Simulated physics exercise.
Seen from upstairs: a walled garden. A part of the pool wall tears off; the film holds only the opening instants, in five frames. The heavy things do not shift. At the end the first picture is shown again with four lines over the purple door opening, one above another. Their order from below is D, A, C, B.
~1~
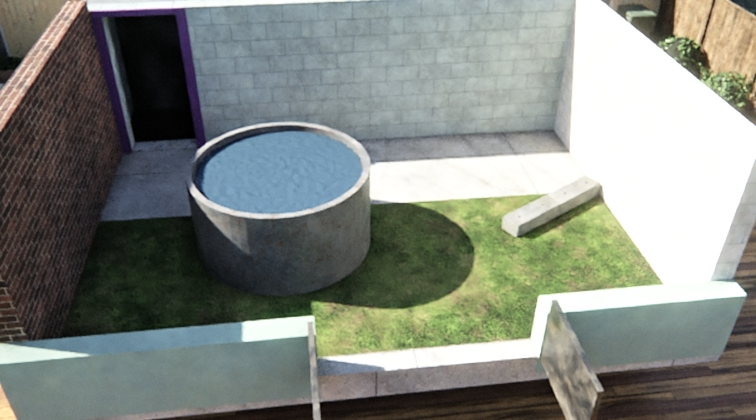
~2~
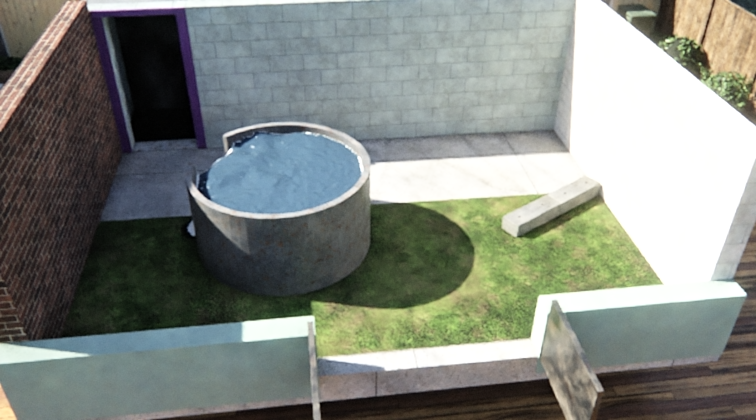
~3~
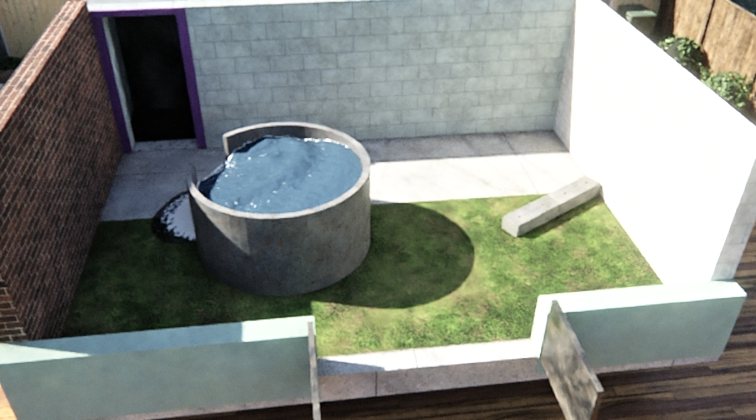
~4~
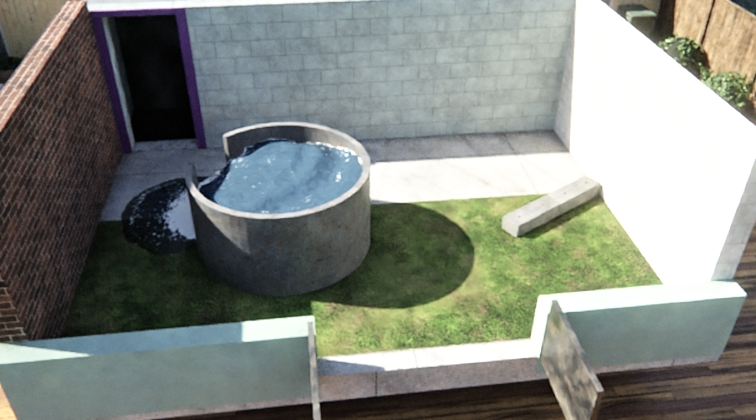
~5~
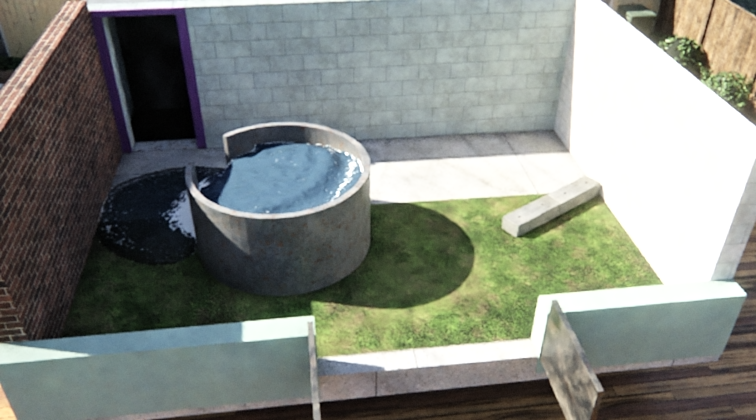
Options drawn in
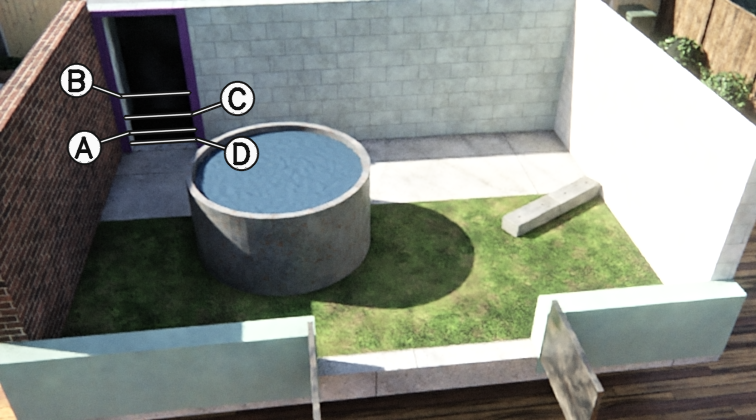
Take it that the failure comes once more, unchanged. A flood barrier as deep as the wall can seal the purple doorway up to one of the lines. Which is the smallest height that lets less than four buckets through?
Take C.
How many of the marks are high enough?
Two of them.
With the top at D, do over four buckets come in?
Yes.
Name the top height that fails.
A it is.
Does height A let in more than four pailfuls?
Yes, it does.
On the marked copy, A at (162, 131); B at (155, 94); C at (159, 115); D at (164, 141); from the bottom up D, A, C, B.
With A, about 11 bucketfuls get in.
With B, nothing gets over.
With C, a splash gets over, under a bucket.
With D, dozens of bucketfuls pour in.
